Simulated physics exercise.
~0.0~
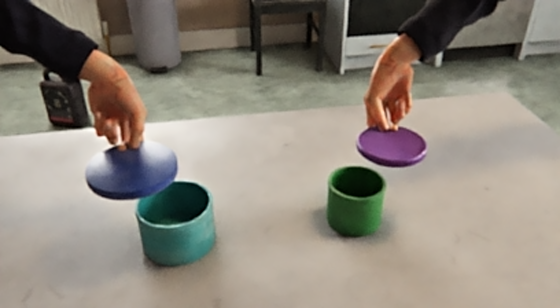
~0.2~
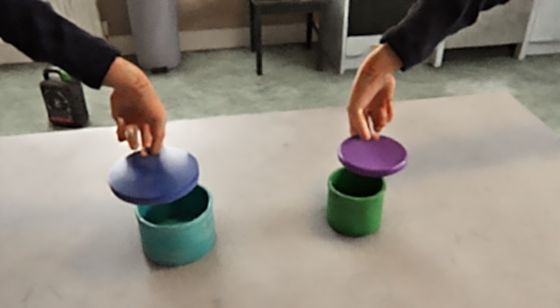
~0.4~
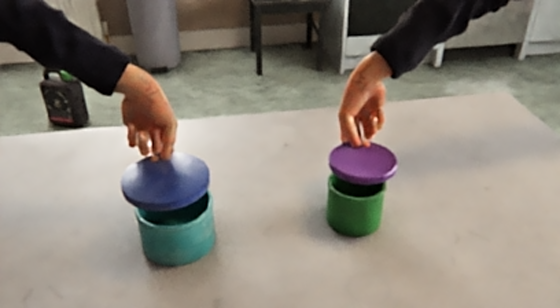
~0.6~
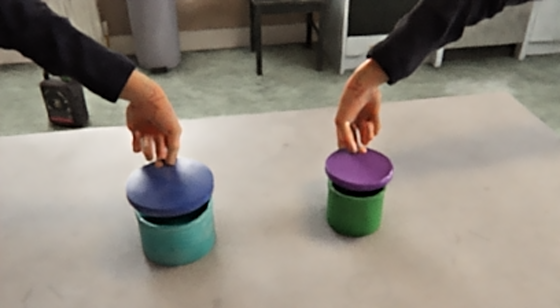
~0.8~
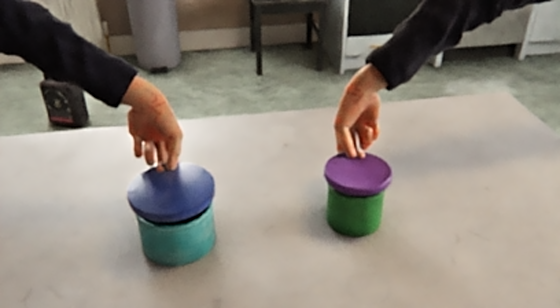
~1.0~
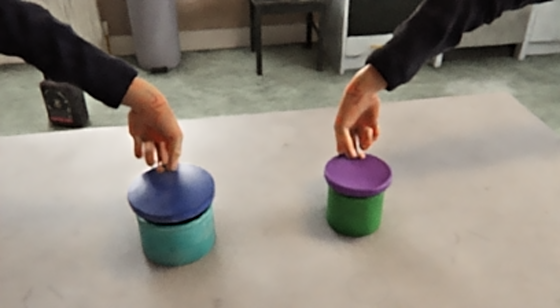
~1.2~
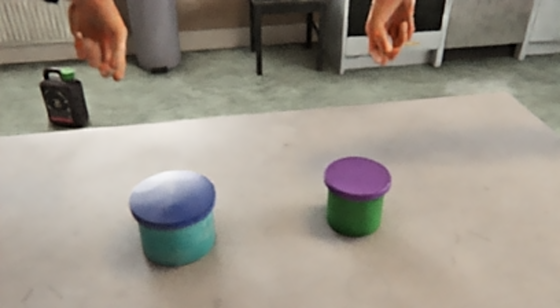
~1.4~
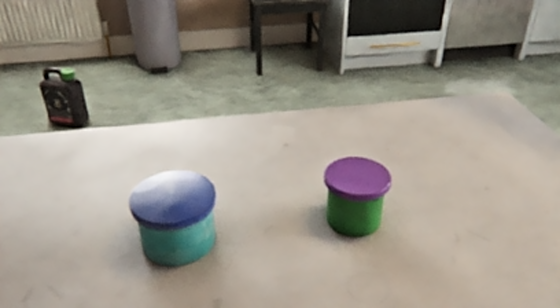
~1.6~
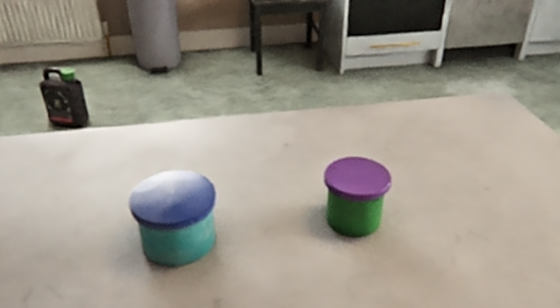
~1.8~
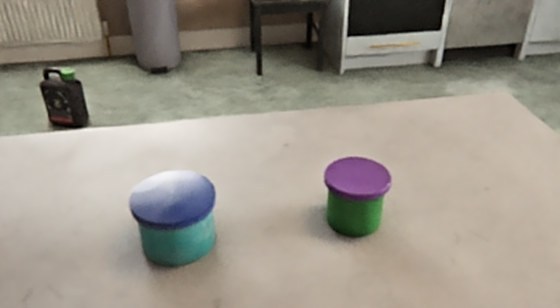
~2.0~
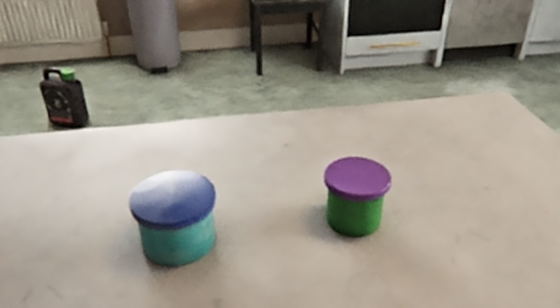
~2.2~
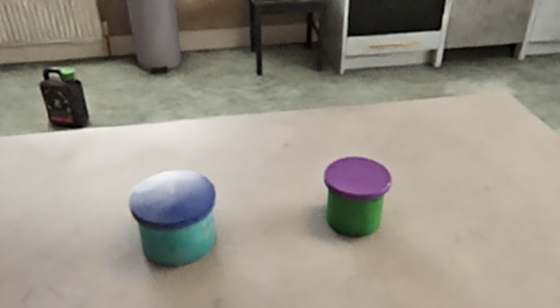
On a pale tabletop in a room with a chair, a white oven and a dark container on the floor behind, seen from slightly above by a still camera, two open jars stand apart, a teal one on the left and a smaller green one on the right. Two hands in dark sleeves hold a blue disc above the teal jar and a purple disc above the green one. The blue disc moves right and down while the purple disc moves left and down, until both reach the rims. The hands let go and withdraw upward out of view. Both discs stay resting on the rims, covering the openings.
